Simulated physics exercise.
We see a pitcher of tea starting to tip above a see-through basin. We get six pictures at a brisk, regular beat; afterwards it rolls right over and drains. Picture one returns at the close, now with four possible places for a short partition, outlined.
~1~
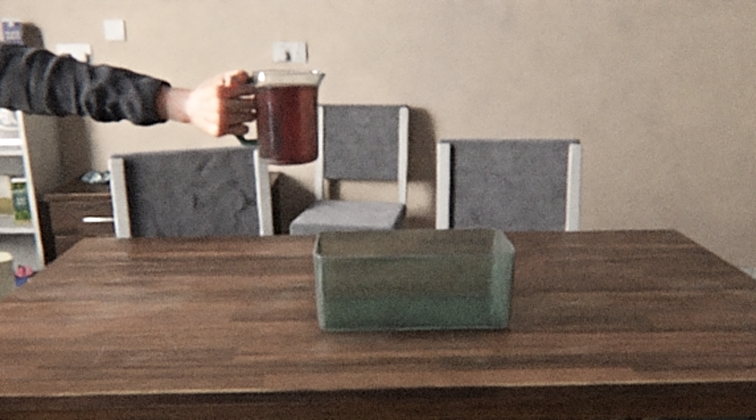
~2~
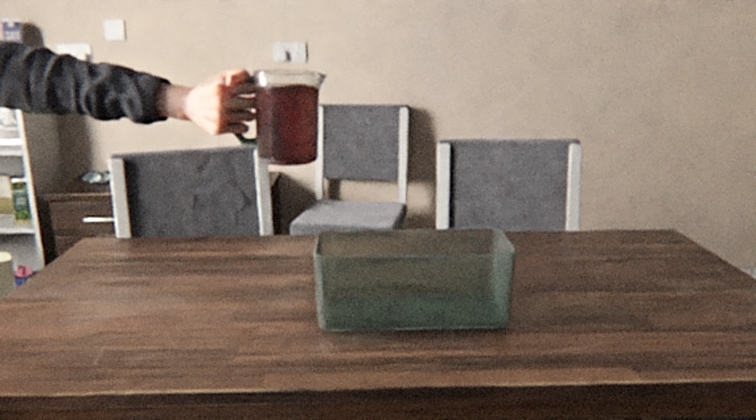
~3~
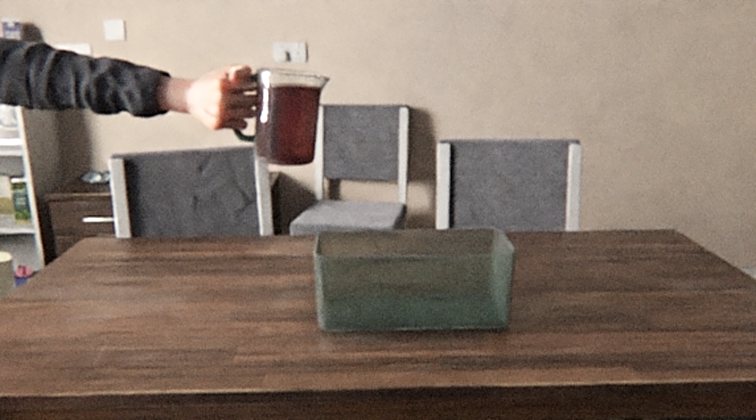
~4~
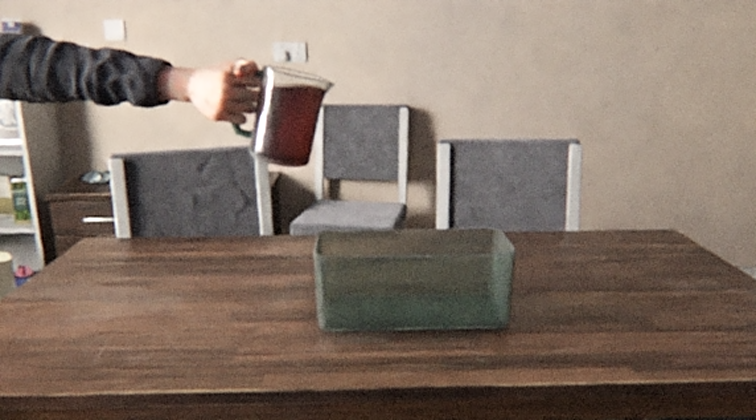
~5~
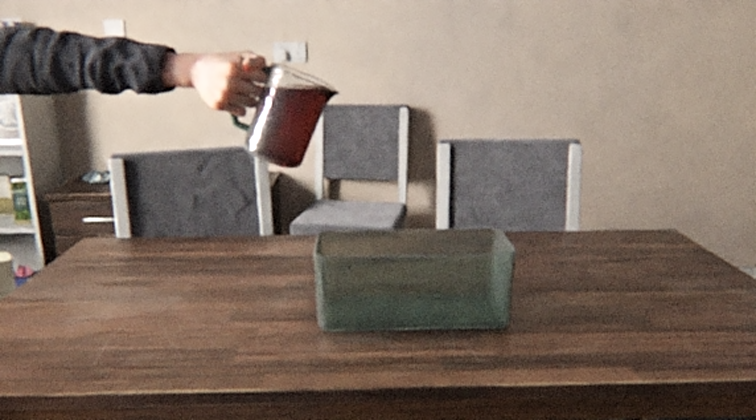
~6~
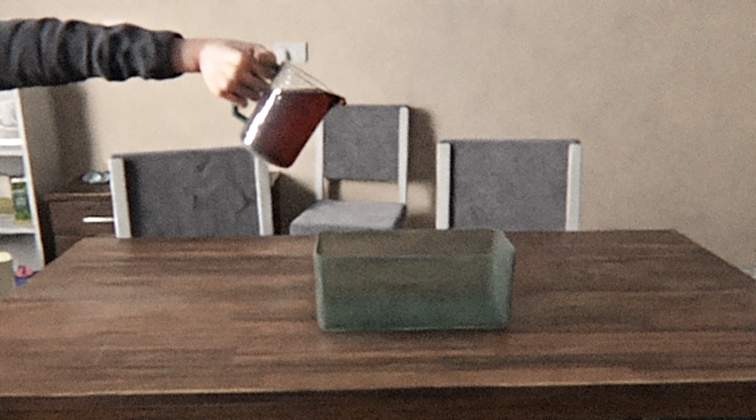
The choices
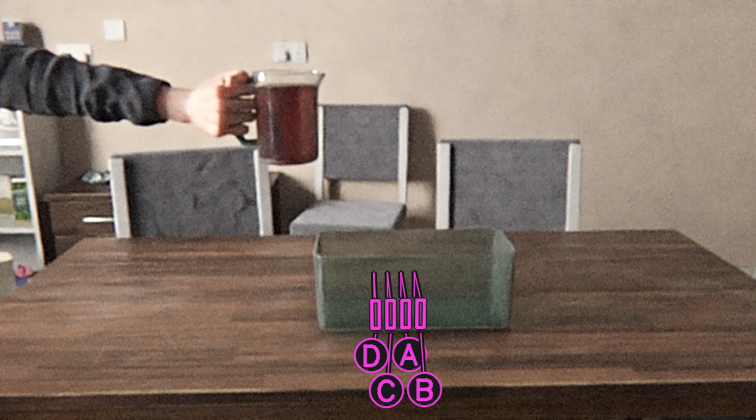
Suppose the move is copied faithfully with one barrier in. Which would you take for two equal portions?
A beats the others.
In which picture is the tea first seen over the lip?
Picture 6.
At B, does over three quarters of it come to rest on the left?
Yes.
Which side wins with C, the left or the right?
The right side.
In magenta, A at (405, 333); B at (420, 332); C at (390, 333); D at (375, 333).
With A, about 46 % ends left of the wall and 52 % right of it.
With B, about 86 % ends left of the wall and 7 % right of it; 7 % is lost outside.
With C, about 12 % ends left of the wall and 86 % right of it.
With D, about 5 % ends left of the wall and 92 % right of it; 3 % is lost outside.
